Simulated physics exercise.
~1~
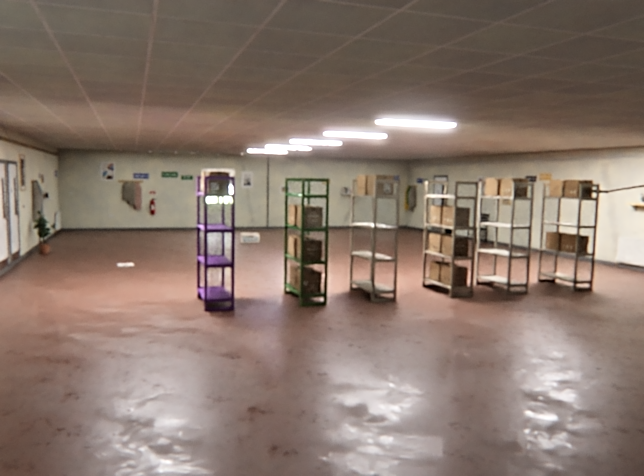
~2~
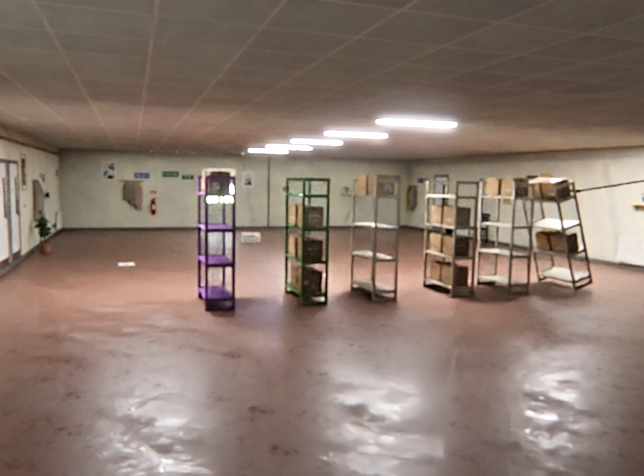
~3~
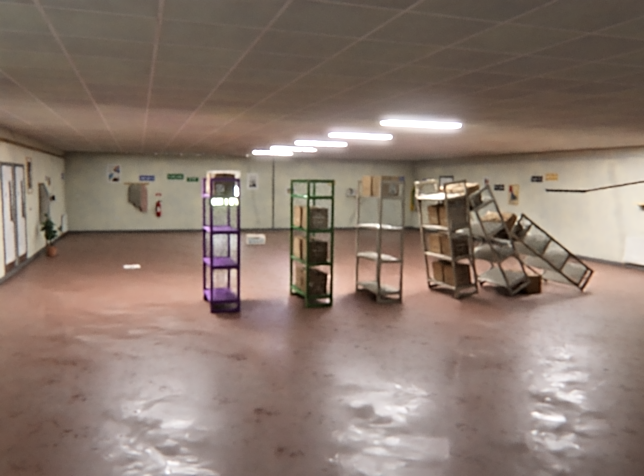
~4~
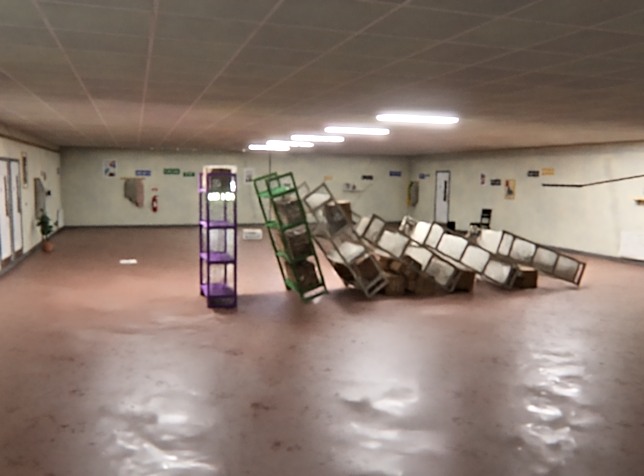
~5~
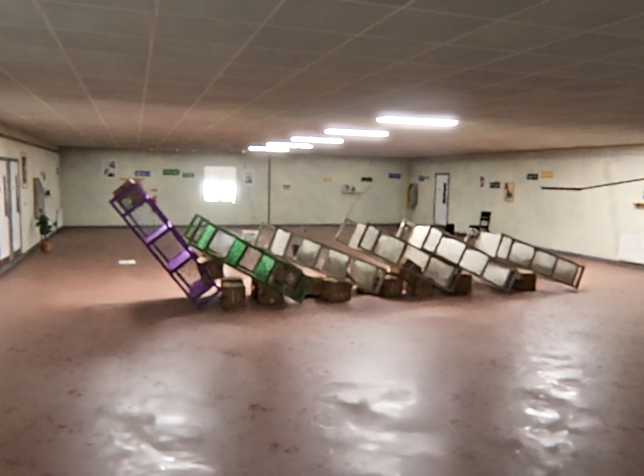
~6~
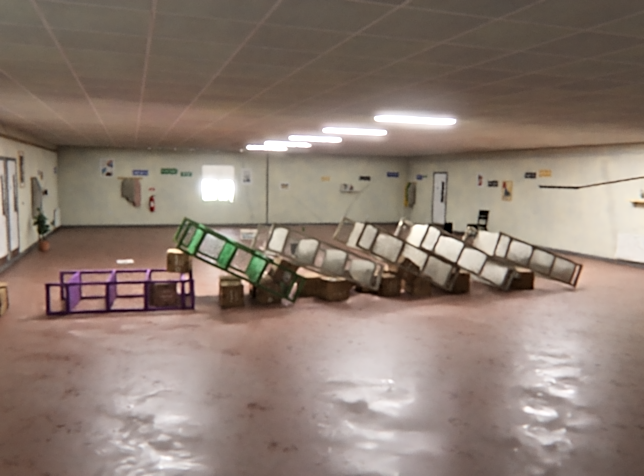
In a wide, low-ceilinged room, a row of six shelving units toppled leftward one after another from the right end, spilling boxes, until the green one slumped over at a slant and the purple one at the far left fell flat on the floor.
